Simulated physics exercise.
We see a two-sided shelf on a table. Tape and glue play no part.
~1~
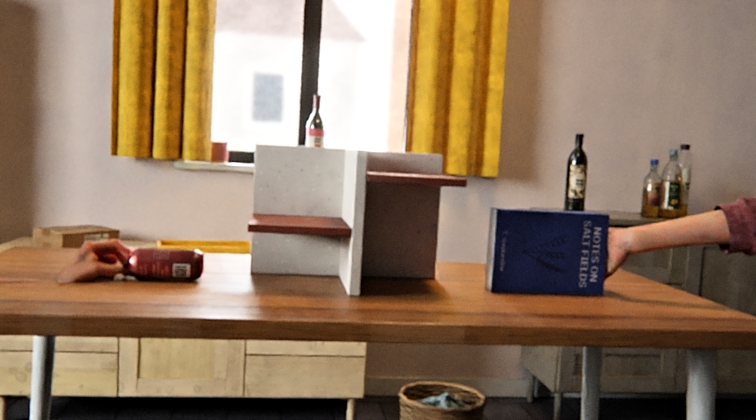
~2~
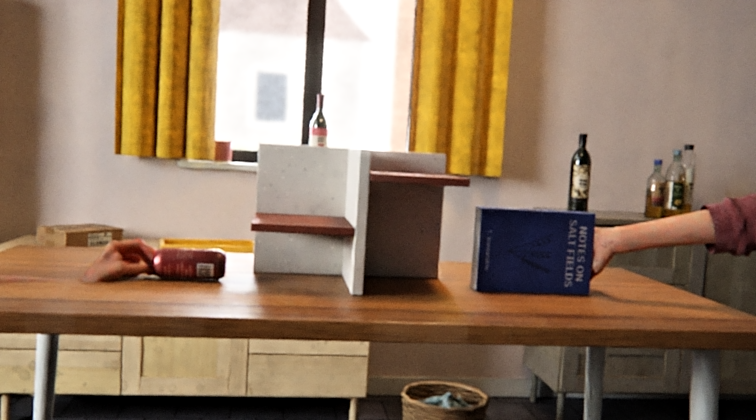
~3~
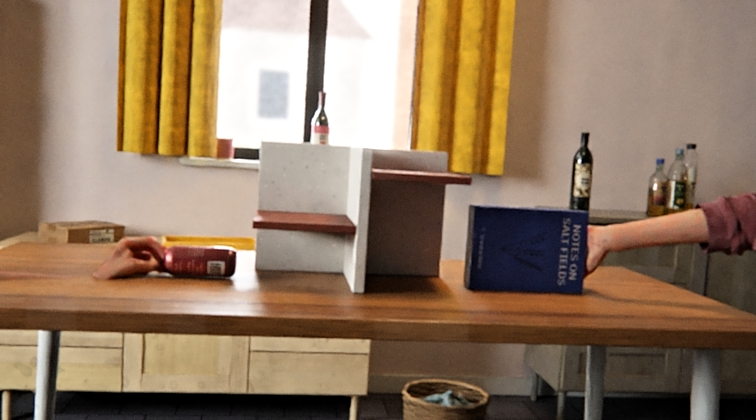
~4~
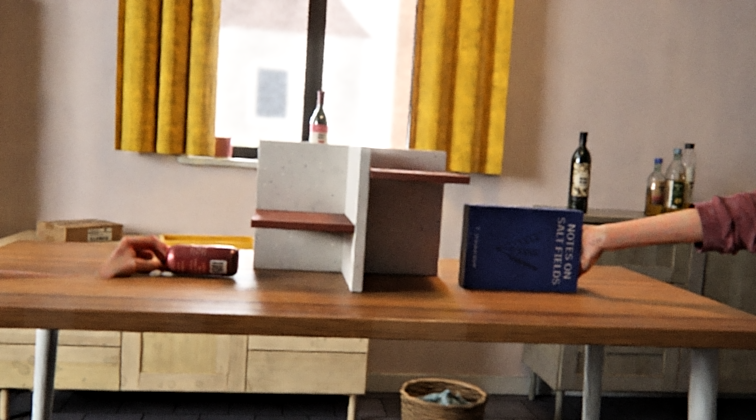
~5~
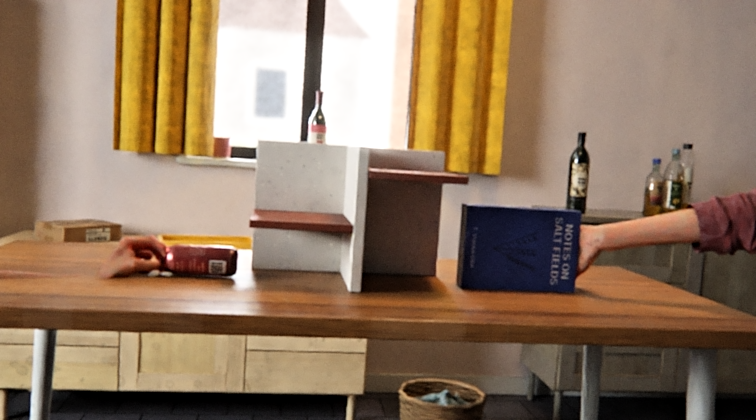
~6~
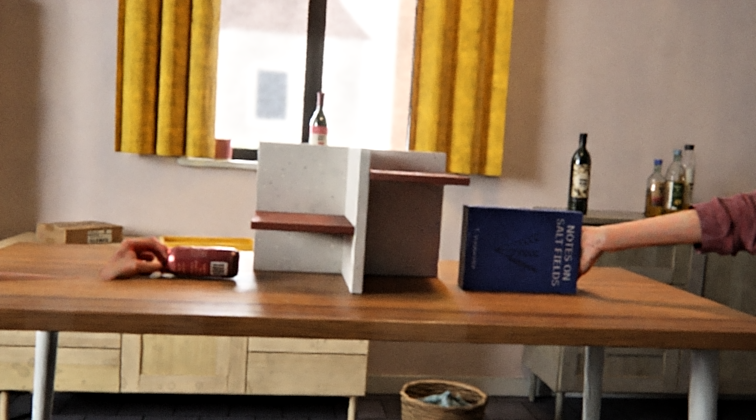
Two hands slide a blue book left and a red can right toward a shelf.
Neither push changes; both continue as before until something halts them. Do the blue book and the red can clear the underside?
Turns out the blue book gets under and the red can gets under.
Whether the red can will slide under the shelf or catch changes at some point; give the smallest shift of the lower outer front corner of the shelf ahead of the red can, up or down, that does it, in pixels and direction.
28 pixels down.
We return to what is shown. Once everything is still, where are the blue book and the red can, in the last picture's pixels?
In order: (425, 245); (289, 266).
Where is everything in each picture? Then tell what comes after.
In the first picture, hands sliding the things forward; blue book (547, 251); red can (167, 264); shelf (352, 217).
In the second picture, hands sliding the things forward; red can (190, 264); shelf (355, 217).
In the third picture, hands sliding the things forward; blue book (526, 249); shelf (357, 215).
In the fourth picture, hands sliding the things forward; red can (203, 261); shelf (355, 214).
In the fifth picture, hands sliding the things forward; blue book (518, 248); shelf (354, 214).
In the sixth picture, hands sliding the things forward; blue book (519, 249); red can (204, 262); shelf (355, 215).
Then, 0.38 s later than the last frame, blue book sliding up to the opening near (497, 248); red can sliding up to the opening near (229, 263).
Then, 0.64 s later than the last frame, blue book part of the way in near (471, 247); red can part of the way in near (258, 265).
Then, 0.86 s later than the last frame, blue book part of the way in near (449, 246); red can all the way in near (283, 266).
When it is over, the blue book goes under, near (425, 245); the red can goes under, near (289, 266).
